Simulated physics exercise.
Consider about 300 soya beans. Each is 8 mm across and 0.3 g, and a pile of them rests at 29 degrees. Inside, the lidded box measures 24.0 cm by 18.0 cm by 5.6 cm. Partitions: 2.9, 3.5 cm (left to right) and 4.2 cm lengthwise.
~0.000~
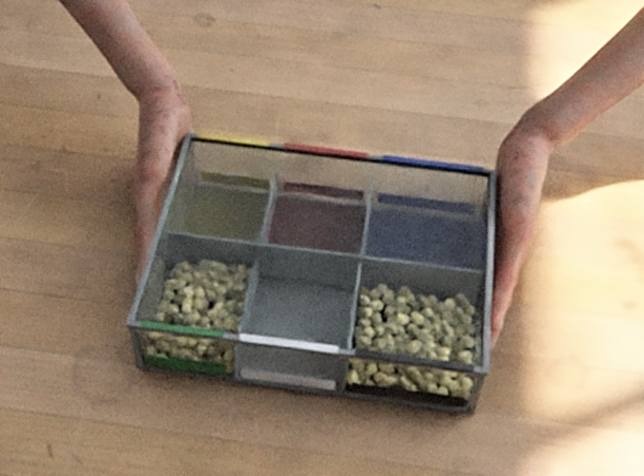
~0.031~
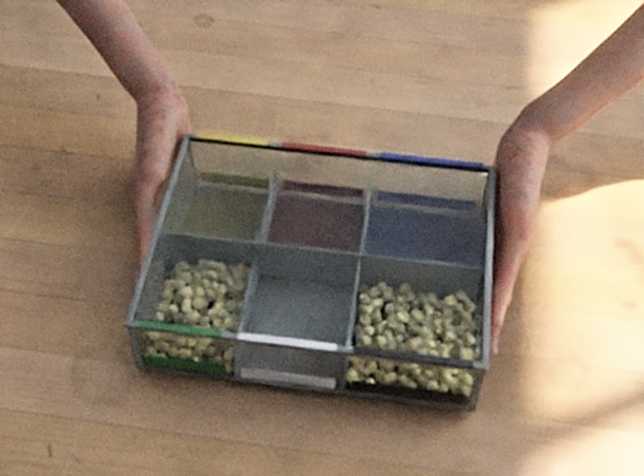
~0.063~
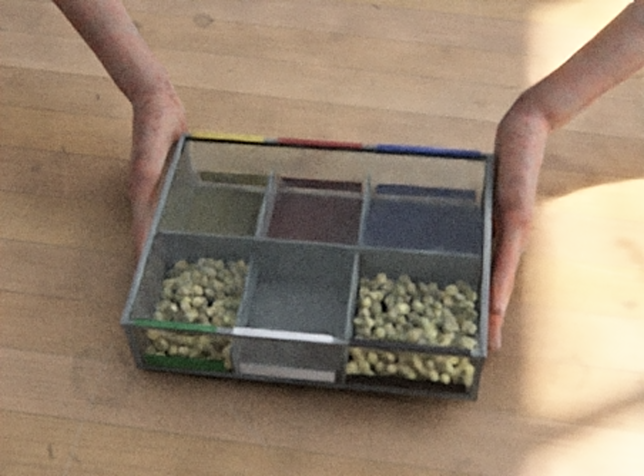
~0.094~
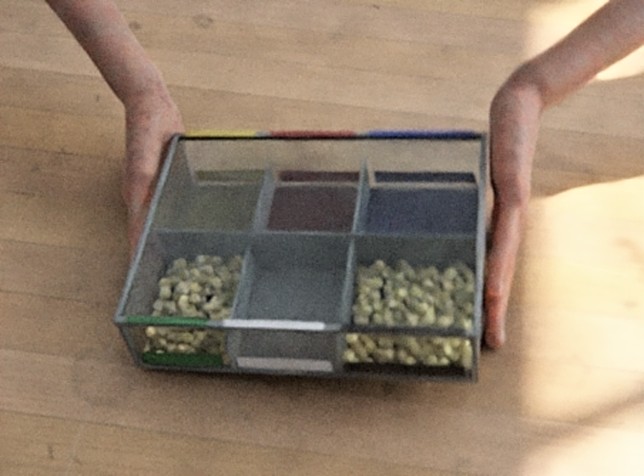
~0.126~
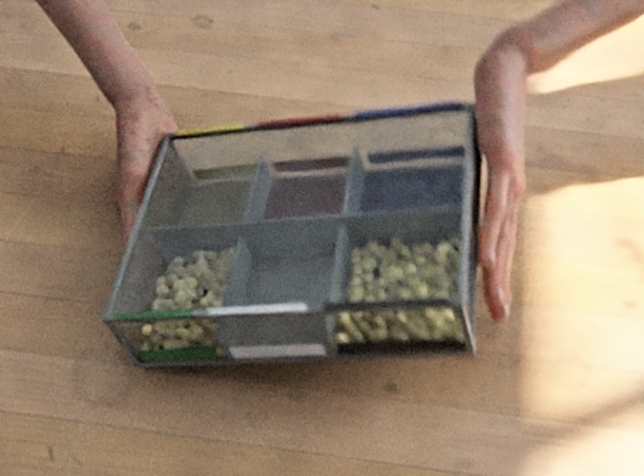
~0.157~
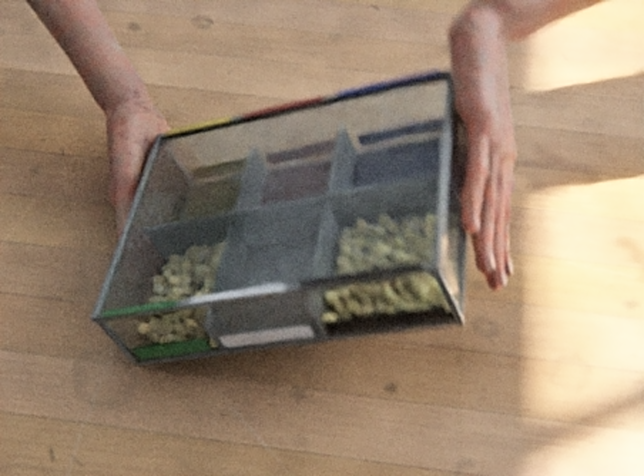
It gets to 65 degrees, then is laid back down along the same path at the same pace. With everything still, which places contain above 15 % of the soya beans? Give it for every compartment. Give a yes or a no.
Red - no; blue - no; green - yes; yellow - no; white - yes; black - yes.
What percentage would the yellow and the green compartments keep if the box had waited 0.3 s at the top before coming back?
Yellow 5, green 60.
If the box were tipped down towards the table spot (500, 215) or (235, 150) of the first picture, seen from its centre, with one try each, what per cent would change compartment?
First try: About 35 percent; second try: About 25 percent.
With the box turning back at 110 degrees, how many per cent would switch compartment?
Roughly 55 %.
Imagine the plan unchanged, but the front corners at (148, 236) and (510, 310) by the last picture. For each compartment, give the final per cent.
In per cent, the final split is red 5, blue 5, green 30, yellow 0, white 5, black 50.
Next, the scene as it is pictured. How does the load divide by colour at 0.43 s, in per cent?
Red 0 %, blue 0 %, green 45 %, yellow 0 %, white 10 %, black 45 %.
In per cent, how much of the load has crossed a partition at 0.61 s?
Roughly 35 %.
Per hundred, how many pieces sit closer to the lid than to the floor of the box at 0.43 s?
Estimate: Near 40 per cent.
Then, at 0.43 s, tilt 63 degrees; green 45 %, white 10 %, black 45 %.
Then, at 0.61 s, tilt 24 degrees; green 55 %, white 20 %, black 20 %.
After 0.91 s, tilt 0 degrees; green 55 %, white 20 %, black 20 %.
In the end, at 1.2 s, red 0 %, blue 0 %, green 55 %, yellow 0 %, white 20 %, black 20 %.
